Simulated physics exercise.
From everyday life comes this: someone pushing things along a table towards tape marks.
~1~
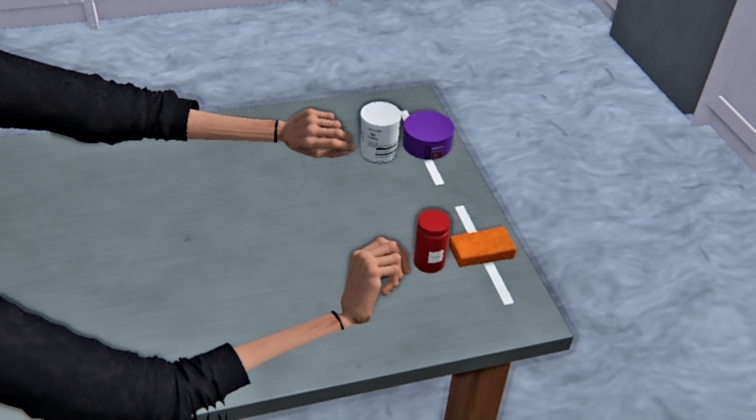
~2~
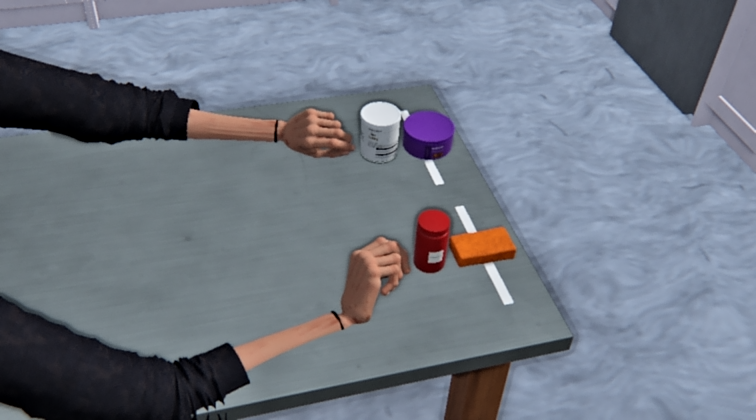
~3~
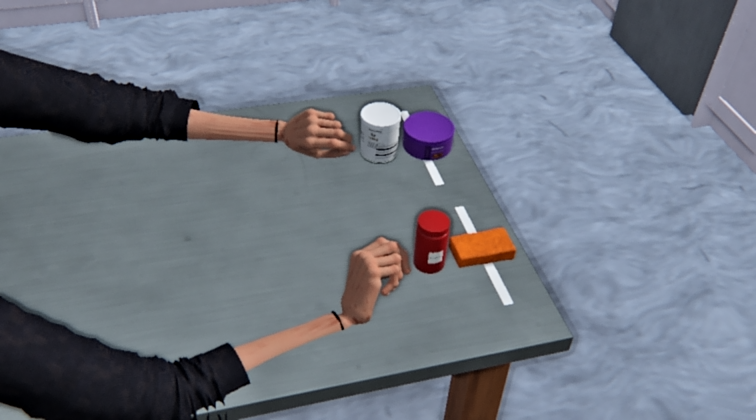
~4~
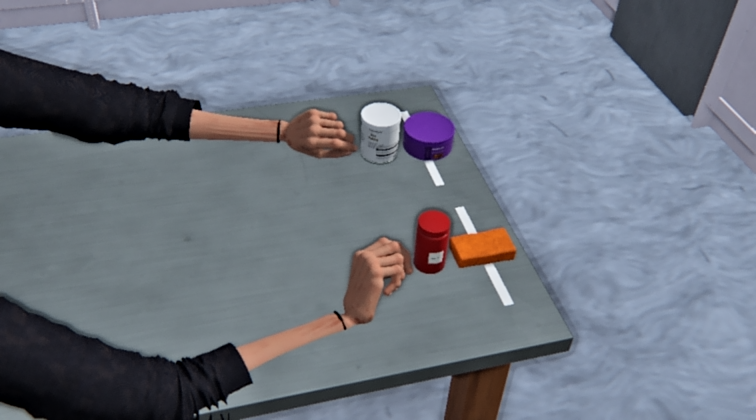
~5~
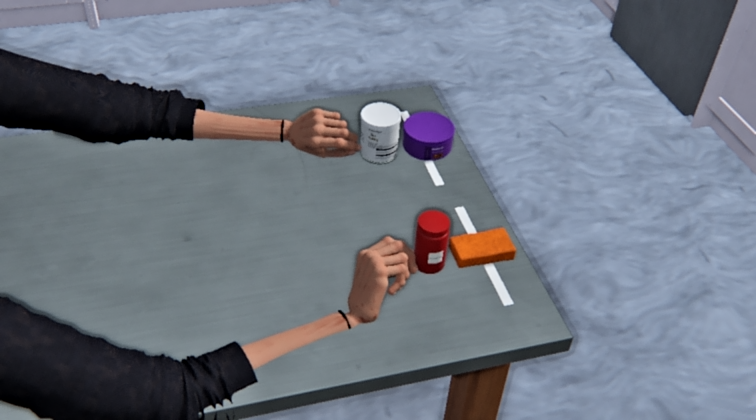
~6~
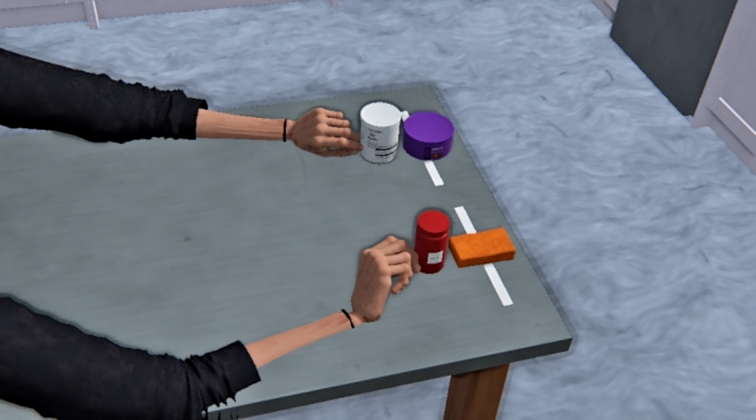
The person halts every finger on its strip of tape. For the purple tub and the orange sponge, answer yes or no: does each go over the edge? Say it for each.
Purple tub - yes; orange sponge - yes.
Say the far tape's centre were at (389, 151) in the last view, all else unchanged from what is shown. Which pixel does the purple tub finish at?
(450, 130).
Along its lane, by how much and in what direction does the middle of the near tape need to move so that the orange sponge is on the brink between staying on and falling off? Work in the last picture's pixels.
Around 20 pixels, leftwards.
Then, 1.28 s past the last view, purple tub leaning 42° off how it started near (486, 144); orange sponge in the air near (531, 284).
Then, 1.56 s past the last view, purple tub in the air near (489, 302); orange sponge come down.
Then, 1.84 s past the last view, purple tub come down near (412, 363); orange sponge come down.
Finally, the purple tub drops to the floor, near (409, 364); the orange sponge drops to the floor.
